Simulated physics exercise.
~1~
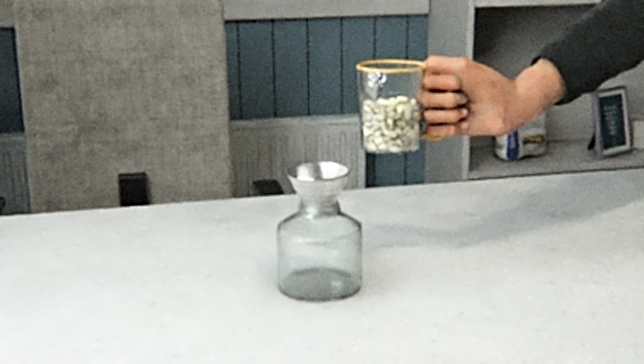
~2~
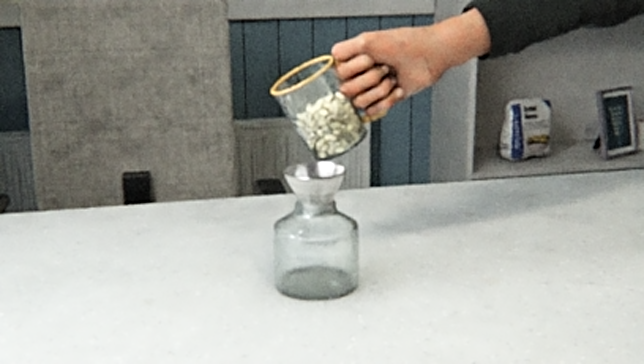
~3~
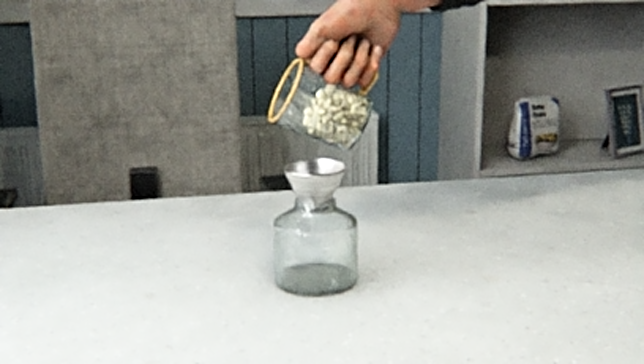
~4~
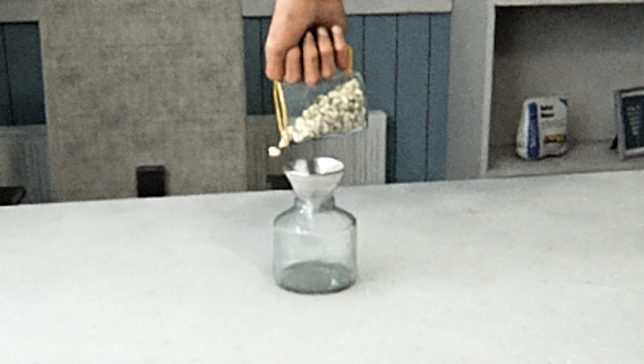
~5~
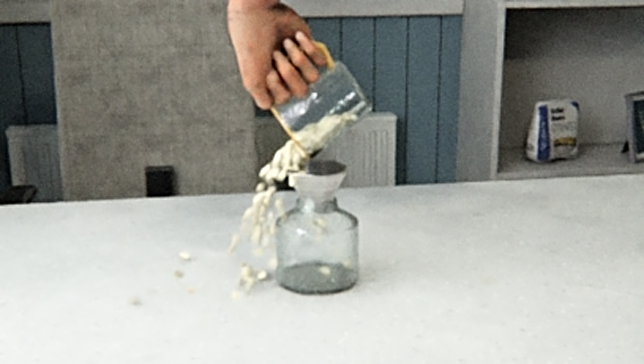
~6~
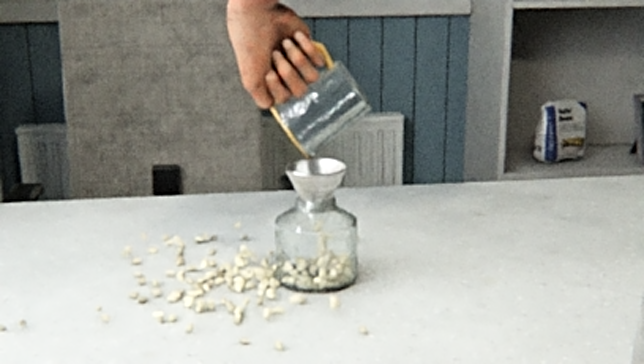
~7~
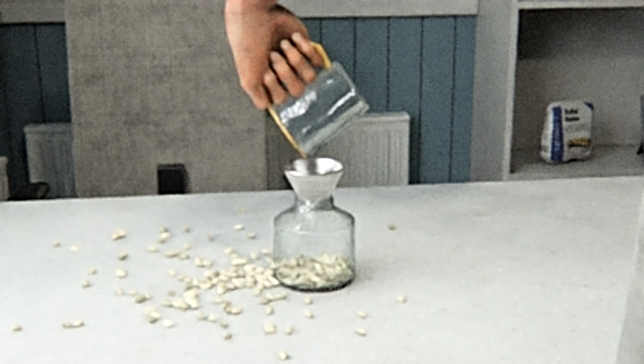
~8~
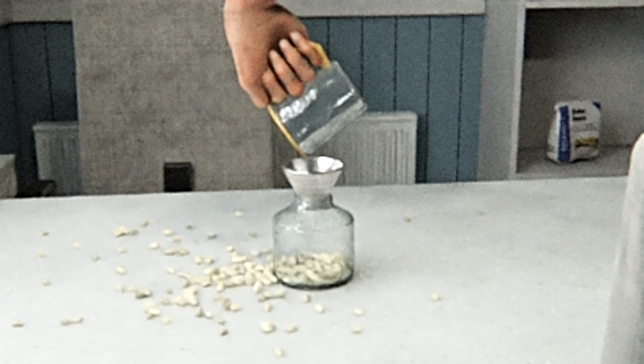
A hand tilts a clear measuring cup of white beans over a funnel in the neck of a glass jar, tipping it until the beans rush out; many miss and scatter across the table, mostly to the left, while the rest settle in the jar beneath the emptied cup.
